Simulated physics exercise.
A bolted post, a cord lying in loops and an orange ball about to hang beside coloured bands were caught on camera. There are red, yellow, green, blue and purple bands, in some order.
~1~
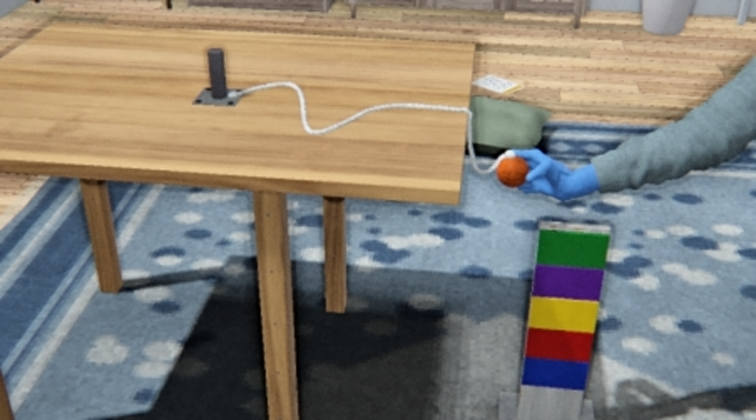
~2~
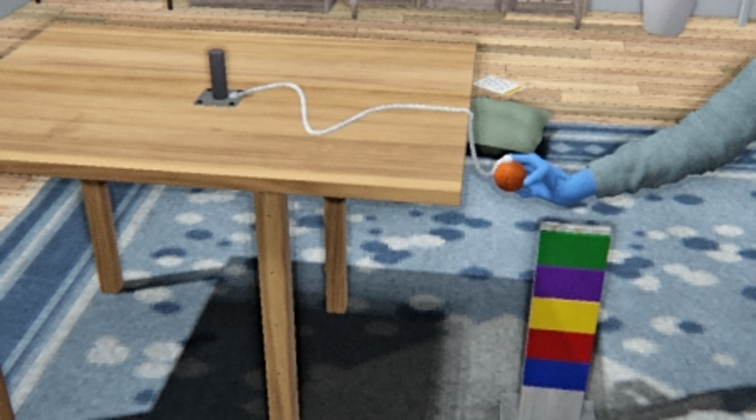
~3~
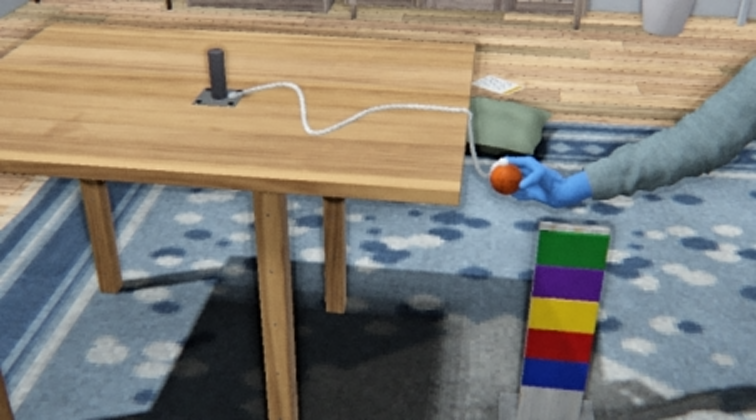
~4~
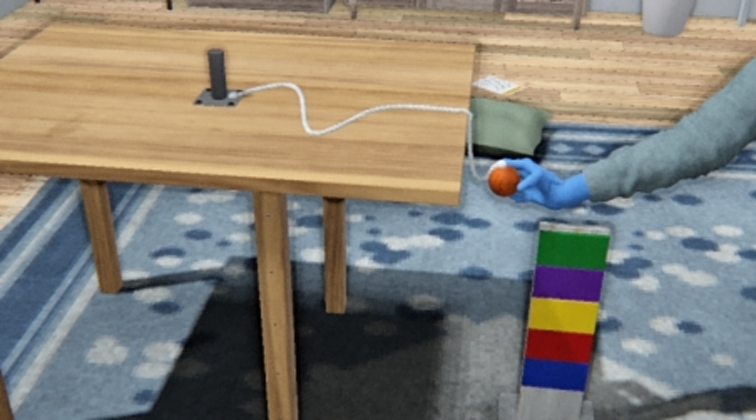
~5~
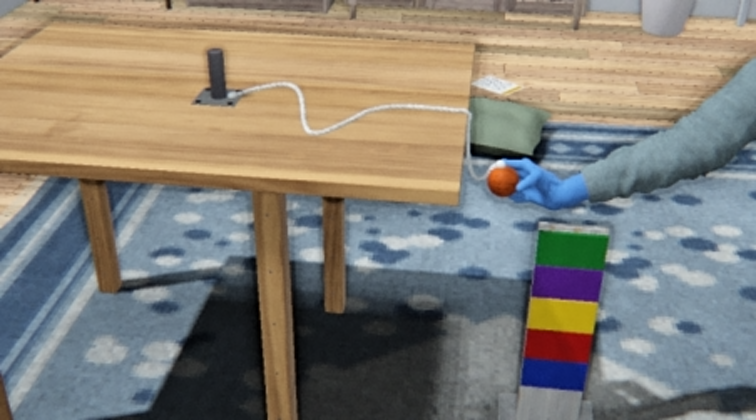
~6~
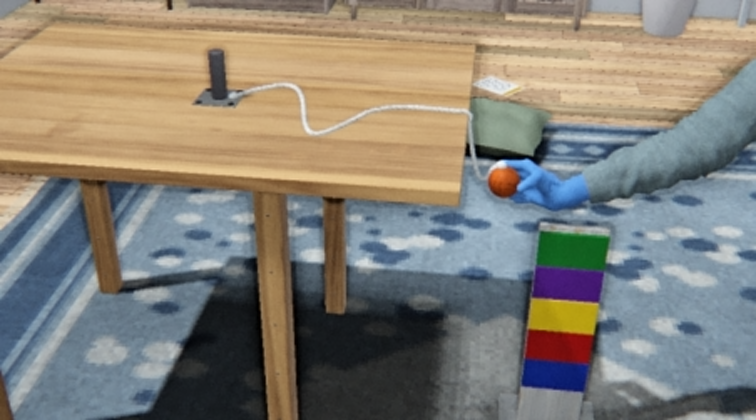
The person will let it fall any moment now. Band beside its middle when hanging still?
Red.
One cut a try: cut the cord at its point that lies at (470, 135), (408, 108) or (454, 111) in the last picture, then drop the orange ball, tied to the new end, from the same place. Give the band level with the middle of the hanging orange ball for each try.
Try by try: Purple; none, it hangs higher; green.
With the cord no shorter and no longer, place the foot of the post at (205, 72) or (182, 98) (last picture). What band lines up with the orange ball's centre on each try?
For the first it would be yellow, for the second yellow.
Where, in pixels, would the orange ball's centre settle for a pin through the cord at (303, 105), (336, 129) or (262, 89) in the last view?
In that order: (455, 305), (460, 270) and (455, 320).
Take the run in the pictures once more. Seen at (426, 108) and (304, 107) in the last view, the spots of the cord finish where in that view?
Result - first point (464, 198), second point (356, 108).
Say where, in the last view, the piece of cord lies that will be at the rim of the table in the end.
It's the piece you see at (352, 121).
Soon after, ball near (438, 324); level with red.
After that, ball near (462, 326); level with red.
In the end, ball near (453, 328); level with red. At red.
